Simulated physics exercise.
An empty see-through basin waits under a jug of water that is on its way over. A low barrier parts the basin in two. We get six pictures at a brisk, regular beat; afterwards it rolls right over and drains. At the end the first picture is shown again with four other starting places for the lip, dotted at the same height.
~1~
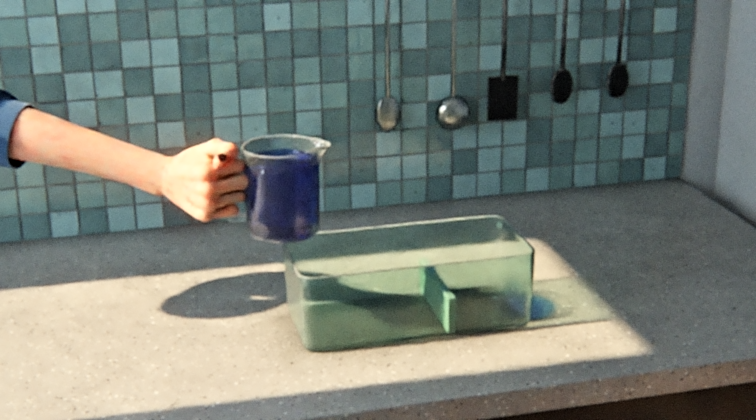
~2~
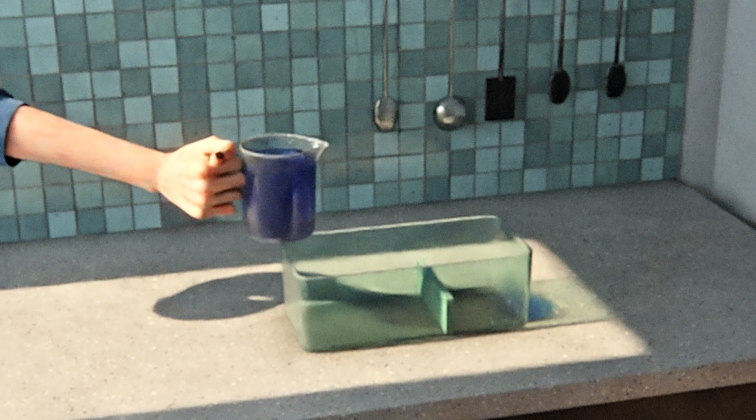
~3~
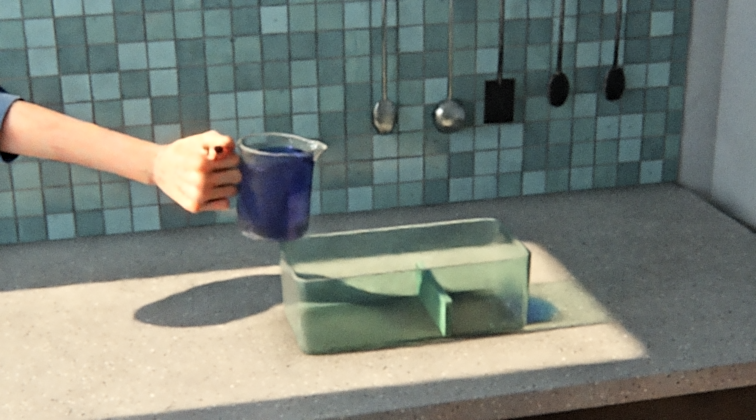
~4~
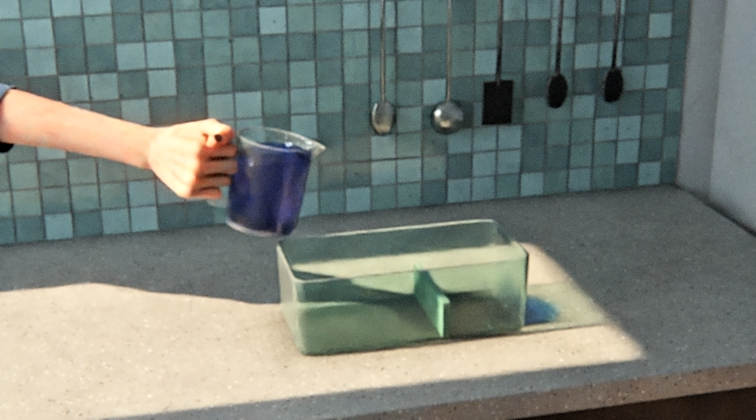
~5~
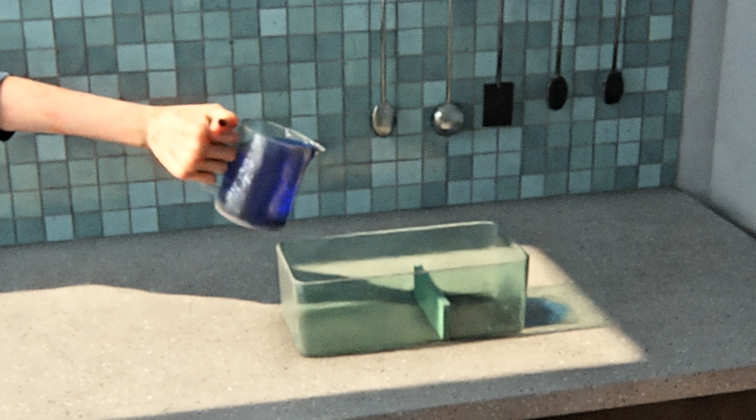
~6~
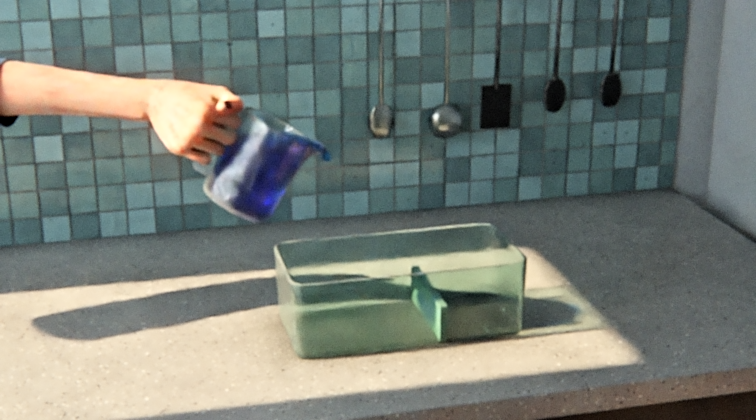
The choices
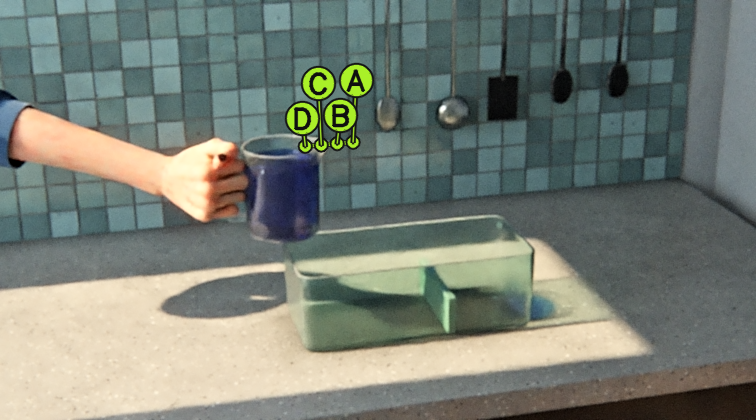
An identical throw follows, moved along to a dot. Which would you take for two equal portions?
The best dot is A.
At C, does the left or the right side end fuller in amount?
More ends on the left.
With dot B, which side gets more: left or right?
The left one.
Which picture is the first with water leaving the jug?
Picture 6.
In lime, A at (353, 142); B at (337, 143); C at (321, 144); D at (305, 146).
Choosing A, about 56 % ends left of the wall and 41 % right of it; 3 % is lost outside.
Choosing B, about 88 % ends left of the wall and 8 % right of it; 5 % is lost outside.
Choosing C, about 88 % ends left of the wall and 3 % right of it; 9 % is lost outside.
Choosing D, about 91 % ends left of the wall and 5 % right of it; 5 % is lost outside.
